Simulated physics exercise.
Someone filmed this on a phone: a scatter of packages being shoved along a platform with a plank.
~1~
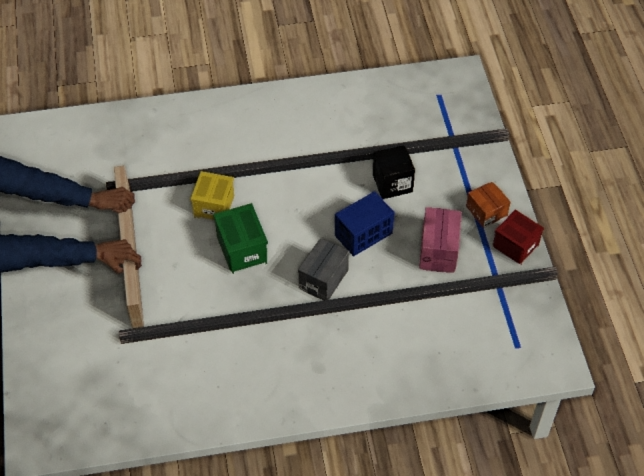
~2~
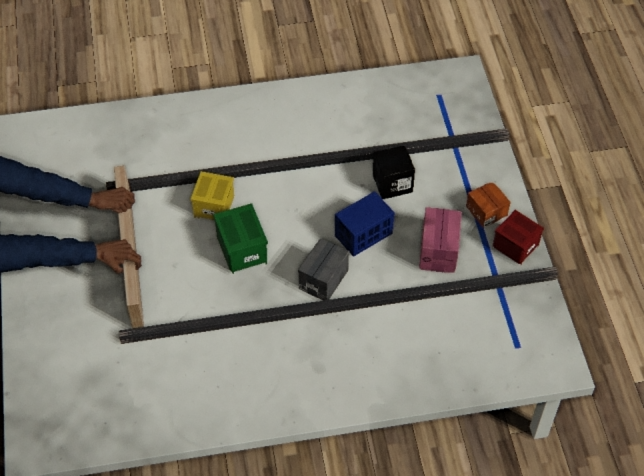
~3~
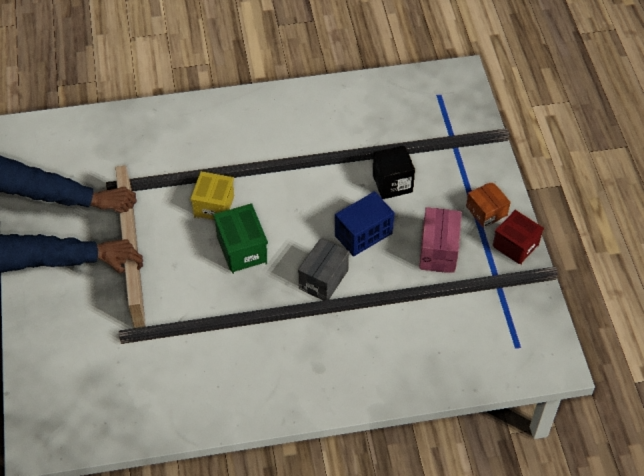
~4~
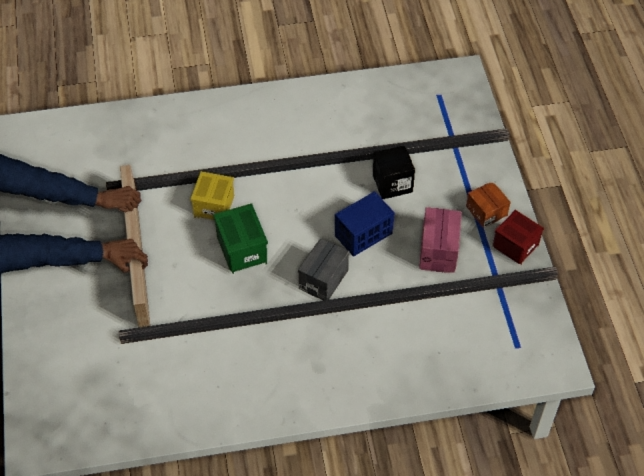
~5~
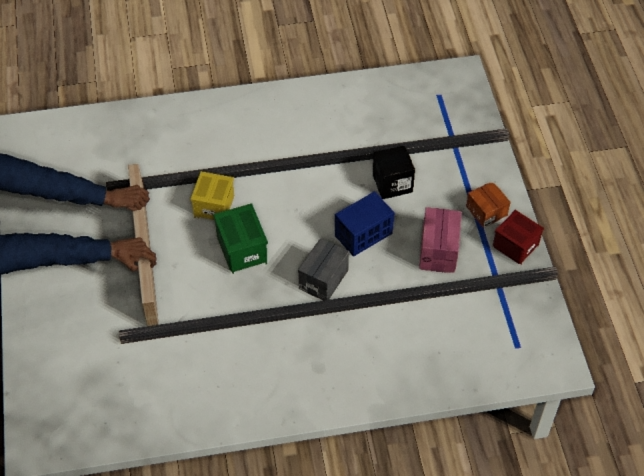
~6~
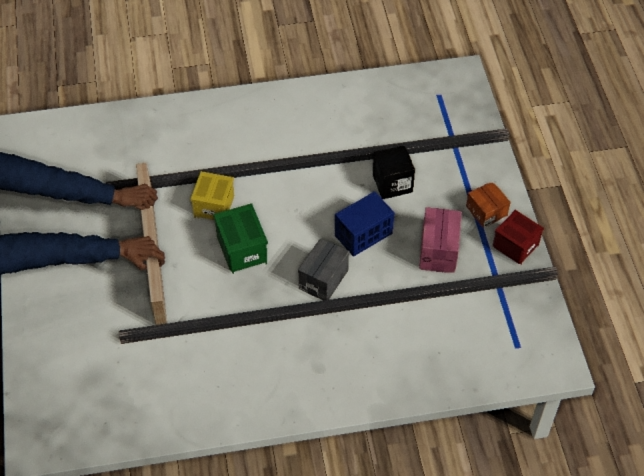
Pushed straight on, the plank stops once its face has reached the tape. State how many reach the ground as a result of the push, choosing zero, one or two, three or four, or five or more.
Three or four reach the ground.
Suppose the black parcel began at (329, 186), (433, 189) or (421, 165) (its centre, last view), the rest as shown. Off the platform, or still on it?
Taking the places in order, it keeps its place, then keeps its place, then keeps its place.
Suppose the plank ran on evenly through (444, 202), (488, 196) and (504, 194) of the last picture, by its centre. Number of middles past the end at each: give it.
Taking the places in turn, the counts are 2, 5 and 5.
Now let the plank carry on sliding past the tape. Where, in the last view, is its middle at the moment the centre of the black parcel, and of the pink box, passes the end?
I reckon its middle sits around (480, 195) and then around (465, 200).
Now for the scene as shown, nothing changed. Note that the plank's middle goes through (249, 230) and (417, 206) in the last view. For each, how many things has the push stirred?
At the first spot the count is 2, and at the second it is 8.
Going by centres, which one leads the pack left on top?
Black parcel, foremost.
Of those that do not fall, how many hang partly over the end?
The total here is 1.
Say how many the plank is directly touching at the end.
The count is 3.
Soon after, none off yet; red tote at rest near (518, 238); orange box at rest near (488, 204); pink box at rest near (440, 240).
In the end, the number that fall off is three or four; gone, blue crate, pink box, orange box and red tote.
